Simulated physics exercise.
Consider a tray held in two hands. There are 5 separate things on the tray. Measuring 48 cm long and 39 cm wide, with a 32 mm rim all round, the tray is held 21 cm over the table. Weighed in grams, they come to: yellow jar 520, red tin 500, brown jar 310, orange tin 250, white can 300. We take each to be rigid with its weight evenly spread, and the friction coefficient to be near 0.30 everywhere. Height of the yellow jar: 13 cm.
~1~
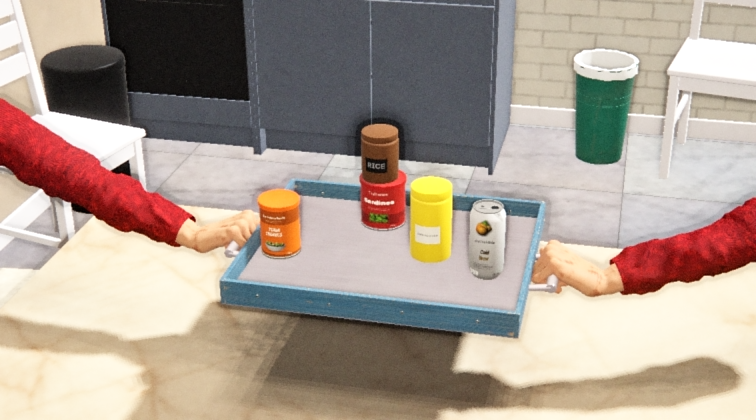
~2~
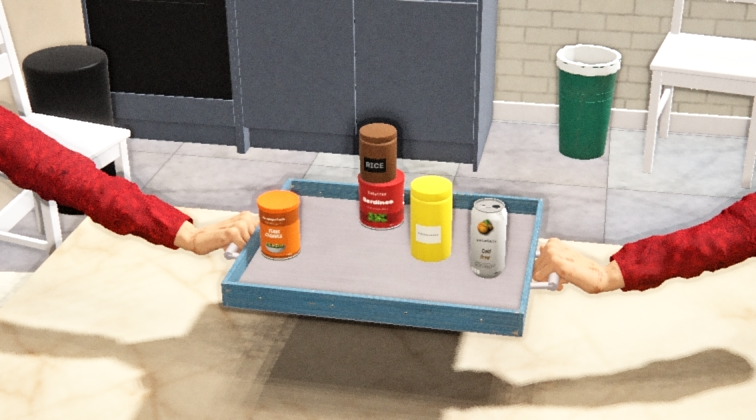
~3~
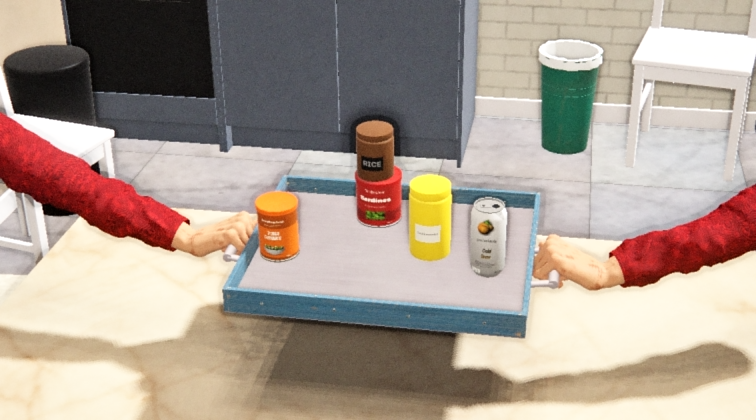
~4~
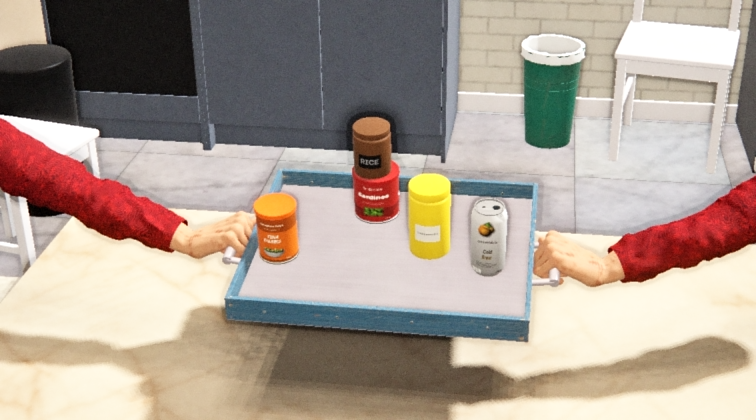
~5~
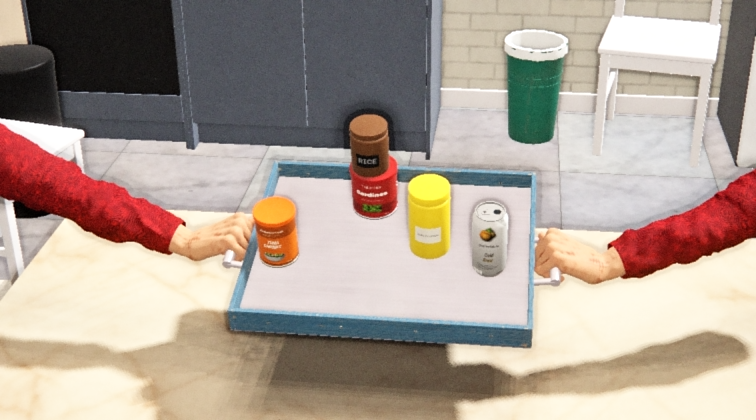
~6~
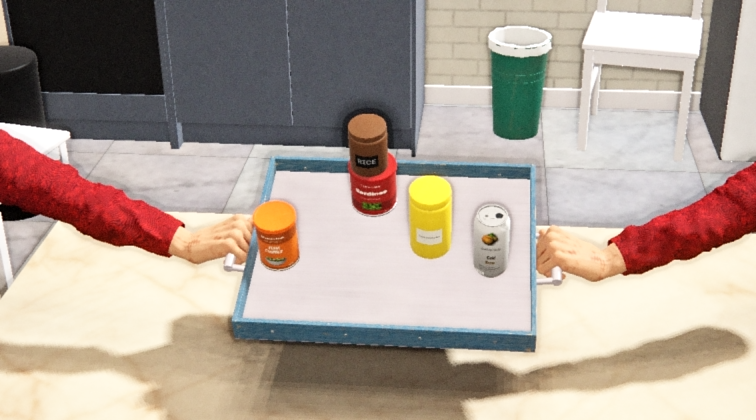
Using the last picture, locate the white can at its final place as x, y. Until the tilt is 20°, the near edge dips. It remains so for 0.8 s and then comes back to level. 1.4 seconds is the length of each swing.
Final place of the white can: (491, 271).
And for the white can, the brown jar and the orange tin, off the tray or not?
When everything stops, the white can is still in bounds, the brown jar is out of bounds, and the orange tin is still in bounds.
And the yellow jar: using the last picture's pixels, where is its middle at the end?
Near (425, 265).
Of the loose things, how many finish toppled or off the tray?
That gives 1.
Then, 0.70 s past the last view, tray tilted 20°, near edge down; white can shifted 11 cm near (490, 295); brown jar shifted 13 cm; yellow jar shifted 11 cm.
Then, 1.10 s past the last view, tray tilted 20°, near edge down; brown jar now off the tray; white can shifted 13 cm near (489, 307); yellow jar shifted 18 cm.
Finally, off the tray, brown jar; not toppled but over 5 cm from the start, yellow jar, red tin, orange tin and white can. In the last view, white can near (491, 271).
